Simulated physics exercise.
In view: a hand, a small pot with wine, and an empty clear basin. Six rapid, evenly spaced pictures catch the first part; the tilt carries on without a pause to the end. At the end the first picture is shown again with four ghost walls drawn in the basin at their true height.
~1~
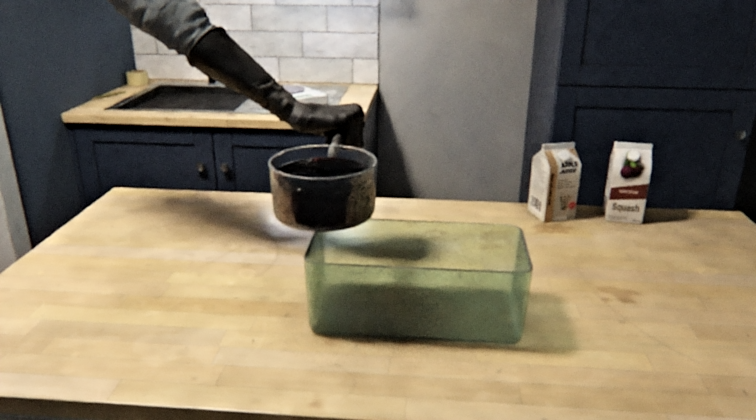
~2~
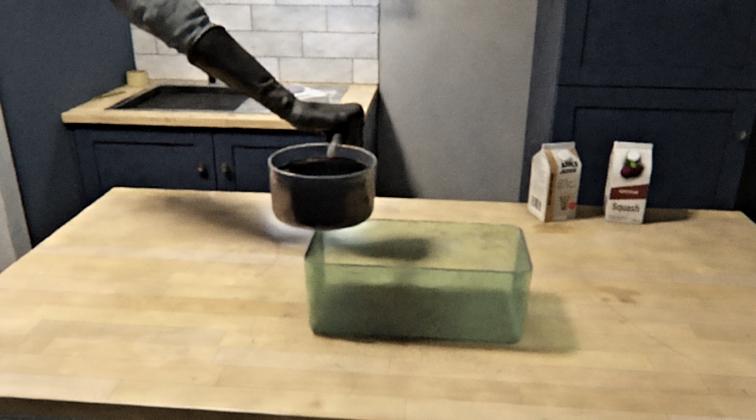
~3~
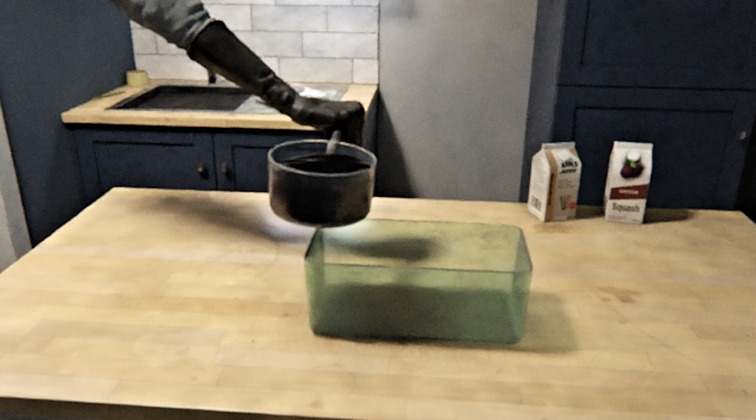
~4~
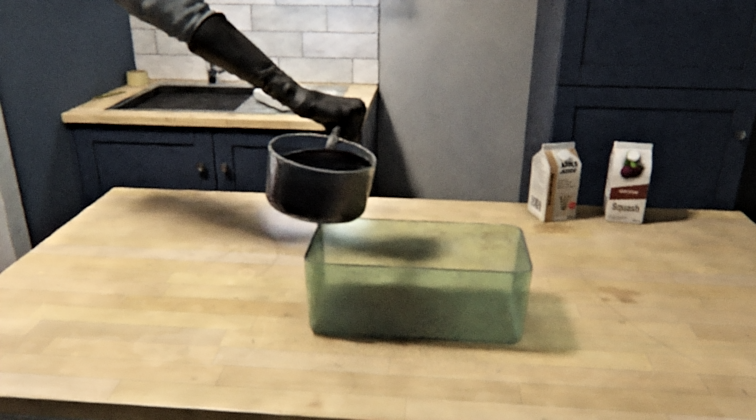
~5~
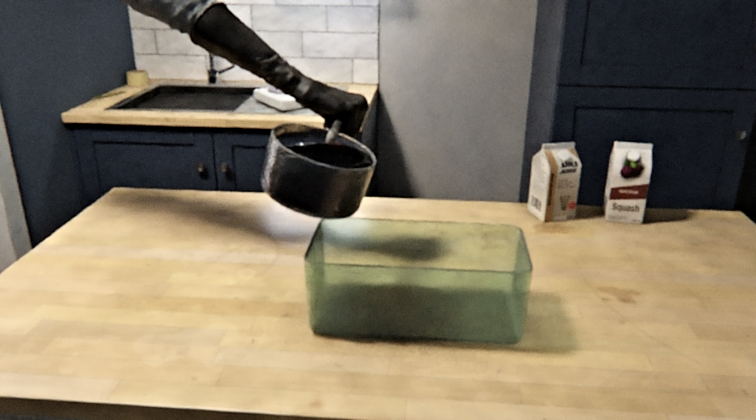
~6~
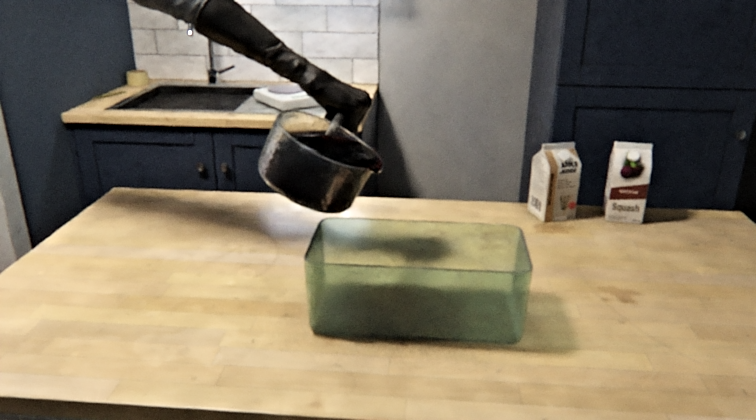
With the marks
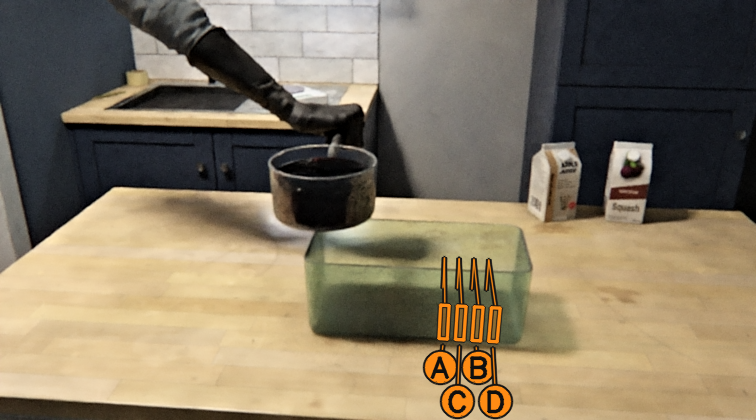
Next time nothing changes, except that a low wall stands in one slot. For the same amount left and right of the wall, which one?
It is A.
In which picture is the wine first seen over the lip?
Picture 6.
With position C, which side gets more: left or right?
More ends on the left.
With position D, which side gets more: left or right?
More ends on the left.
On the marked copy, A at (442, 345); B at (476, 347); C at (459, 346); D at (492, 348).
With A, about 46 % ends left of the wall and 53 % right of it.
With B, about 97 % ends left of the wall and 2 % right of it.
With C, about 84 % ends left of the wall and 15 % right of it.
With D, about 96 % ends left of the wall and 3 % right of it.
